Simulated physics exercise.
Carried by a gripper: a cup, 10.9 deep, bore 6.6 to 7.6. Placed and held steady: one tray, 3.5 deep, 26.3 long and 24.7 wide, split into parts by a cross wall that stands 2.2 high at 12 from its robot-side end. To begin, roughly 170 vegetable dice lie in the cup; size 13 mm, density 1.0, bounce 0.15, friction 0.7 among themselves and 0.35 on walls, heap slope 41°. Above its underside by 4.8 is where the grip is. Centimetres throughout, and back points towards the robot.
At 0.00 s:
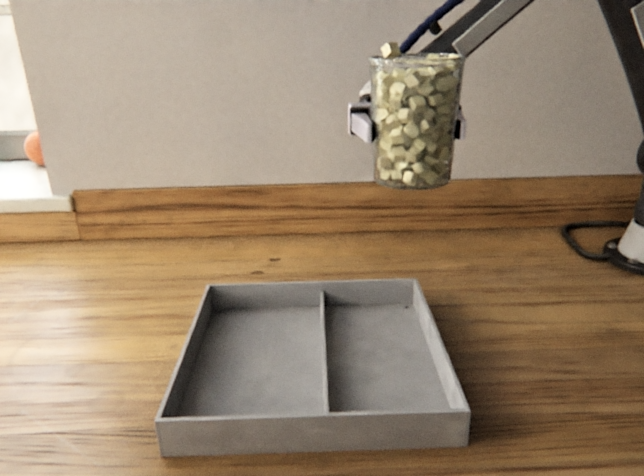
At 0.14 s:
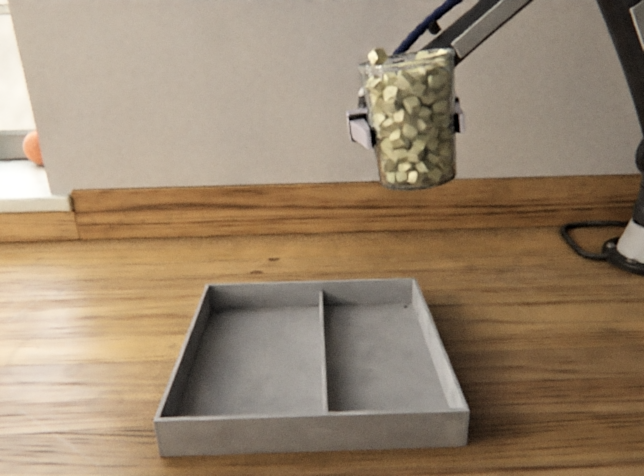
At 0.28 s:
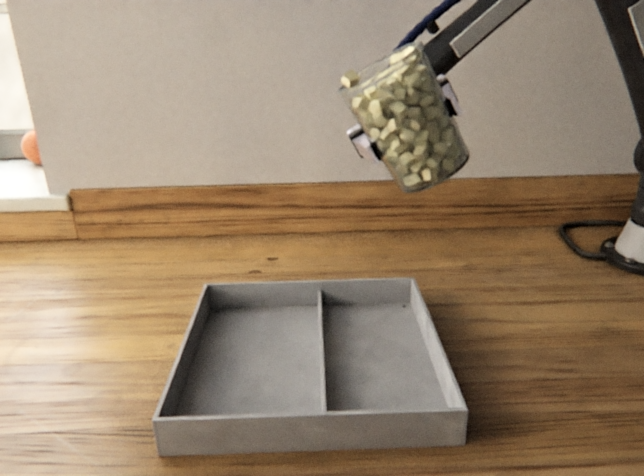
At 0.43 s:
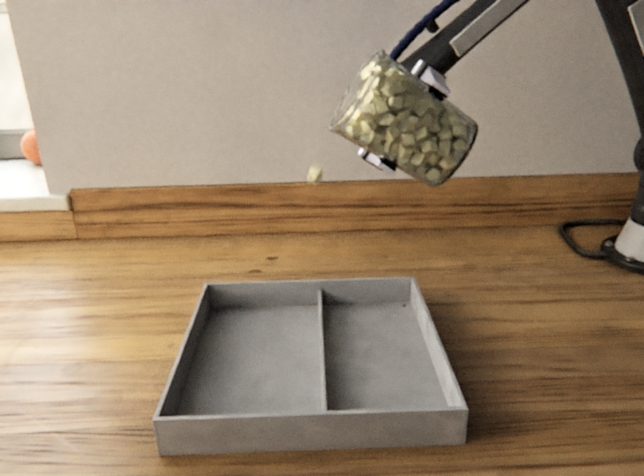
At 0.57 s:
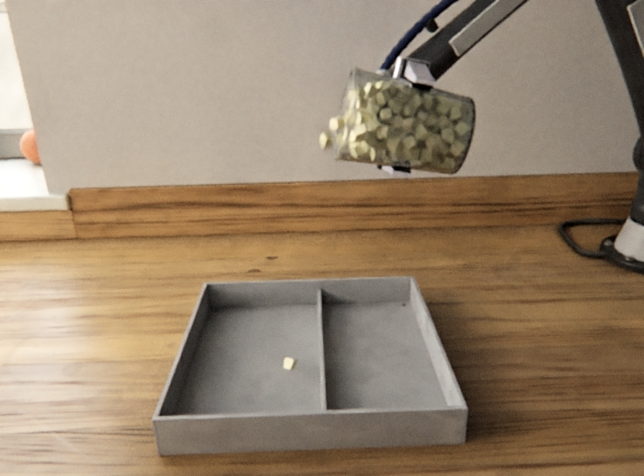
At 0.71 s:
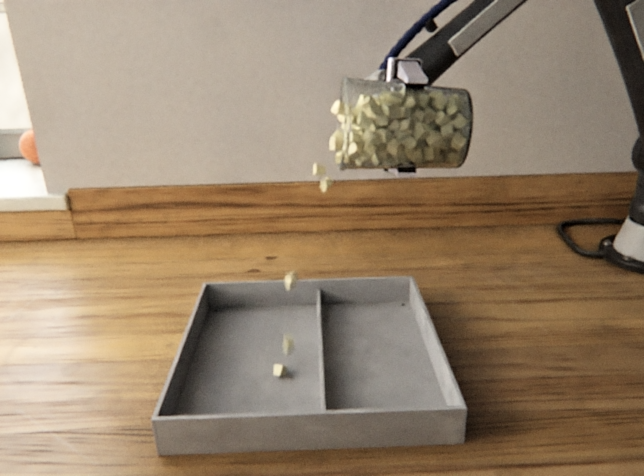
A gripper tips a clear cup leftward, and a few pale vegetable dice drop toward a grey divided tray.
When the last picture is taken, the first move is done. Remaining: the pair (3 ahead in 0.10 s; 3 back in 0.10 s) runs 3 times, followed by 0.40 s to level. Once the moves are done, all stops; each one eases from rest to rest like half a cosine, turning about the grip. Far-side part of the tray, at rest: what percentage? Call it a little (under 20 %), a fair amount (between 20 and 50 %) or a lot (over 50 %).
A lot.
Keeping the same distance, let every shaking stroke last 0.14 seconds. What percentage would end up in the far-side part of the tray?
Roughly 45 in a hundred.
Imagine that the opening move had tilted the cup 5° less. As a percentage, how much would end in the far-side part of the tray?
It would then be near 55 per cent.
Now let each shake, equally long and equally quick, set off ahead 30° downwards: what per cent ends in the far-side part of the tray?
Some 45 per cent.
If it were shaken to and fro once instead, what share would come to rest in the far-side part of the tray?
45 per cent.
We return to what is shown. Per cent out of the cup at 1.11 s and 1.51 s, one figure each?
I'd put it near 55 percent first and near 75 percent later.
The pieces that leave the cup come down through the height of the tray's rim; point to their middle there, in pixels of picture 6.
Their middle sits near (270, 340).
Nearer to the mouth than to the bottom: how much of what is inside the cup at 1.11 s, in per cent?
Share in the mouth half: About 80 %.
After 1.11 s, tilted 86° forward, highest piece 26 above the table; 77 in the cup, 67 in the far-side part, 2 in the robot-side part, 23 in flight or on a rim.
After 1.51 s, tilted 43° forward, highest piece 29 above the table; 116 in the far-side part, 46 in the cup, 7 in the robot-side part.
After 1.91 s, level, highest piece 25 above the table; 115 in the far-side part, 46 in the cup, 8 in the robot-side part.
After 2.96 s, level, highest piece 25 above the table; 115 in the far-side part, 46 in the cup, 8 in the robot-side part.
At rest, 115 in the far-side part, 46 in the cup, 8 in the robot-side part. That is 68 % in the far-side part of the tray.
